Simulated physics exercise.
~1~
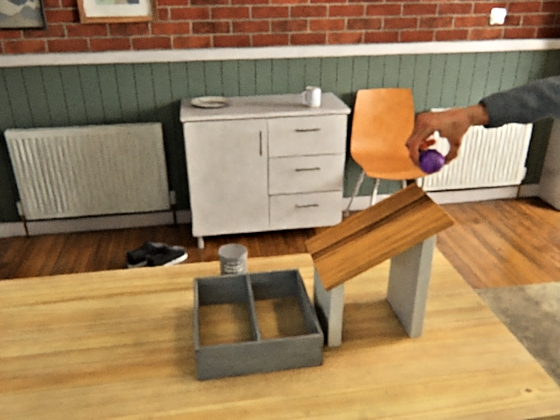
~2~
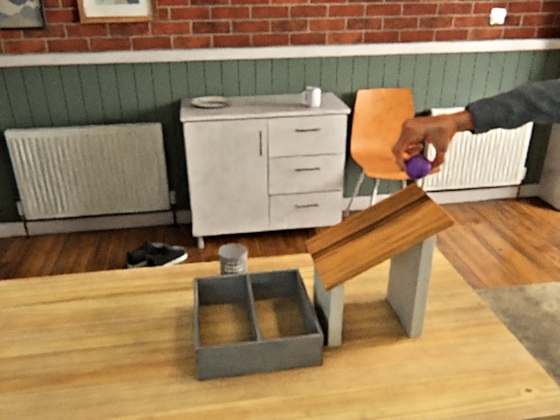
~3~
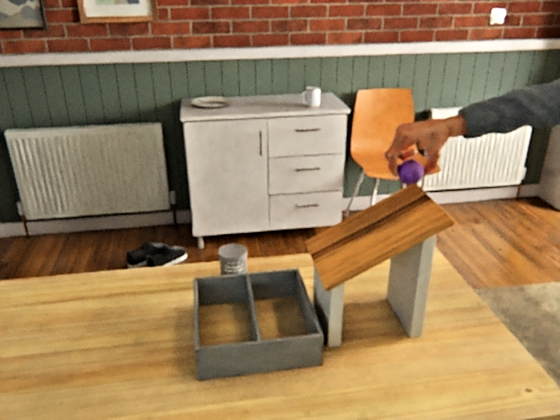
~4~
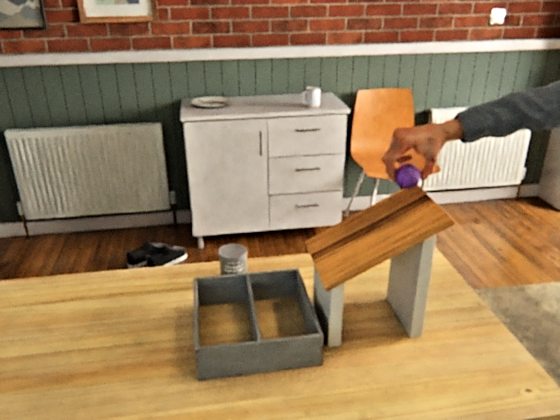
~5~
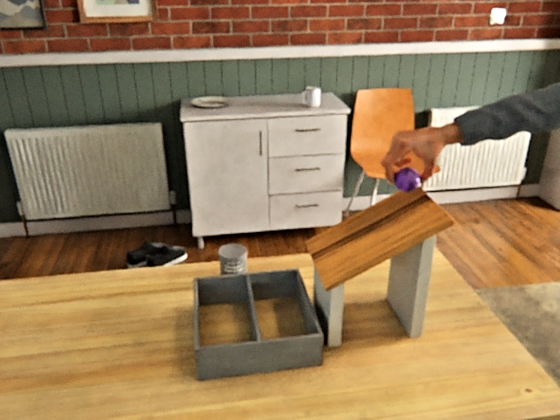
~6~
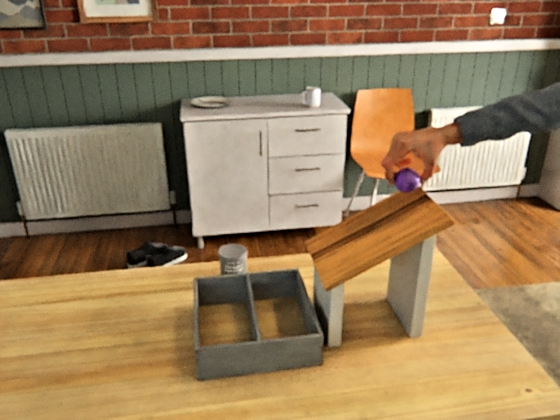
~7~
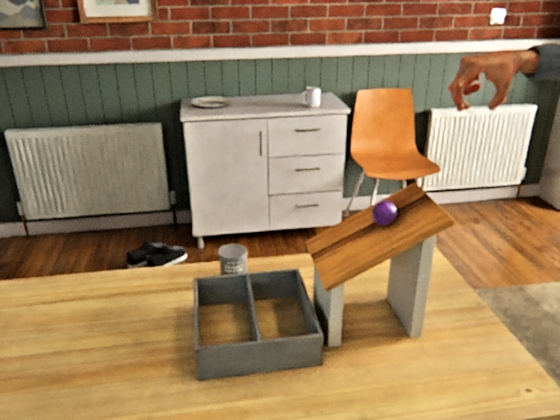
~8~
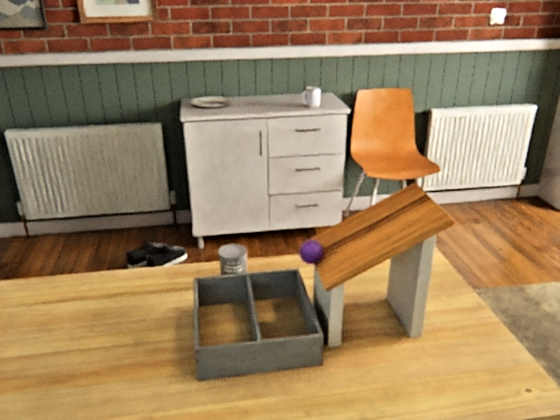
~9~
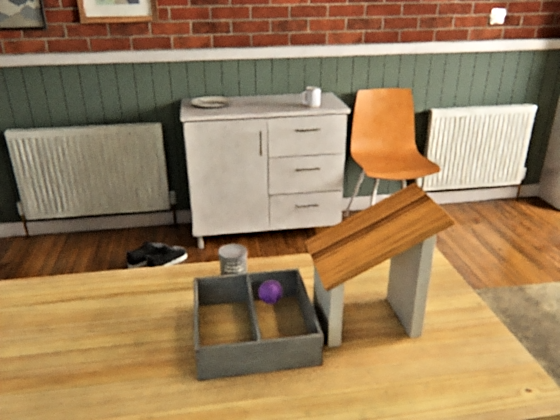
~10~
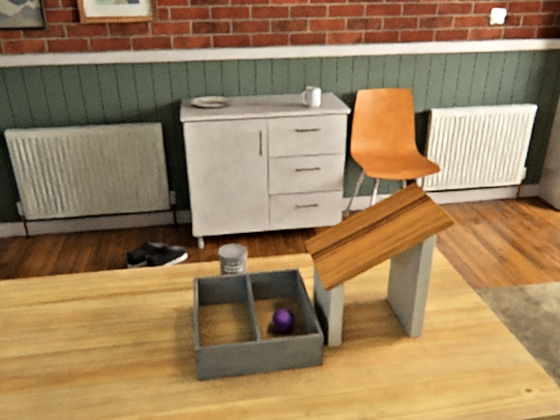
The clip opens on a wooden table holding a sloped wooden board on two supports, an open grey tray with two bays, and a small grey tin behind it. A hand reaching in from the right holds a round purple onion above the top of the board, then lowers it leftward and pauses there. The hand lets go and draws back to the right as the onion heads down the slope. The onion leaves the board's lower left edge and drops into the tray's nearer bay, beside the board. It shifts slightly right and ends inside that bay, while the tin stays in place.
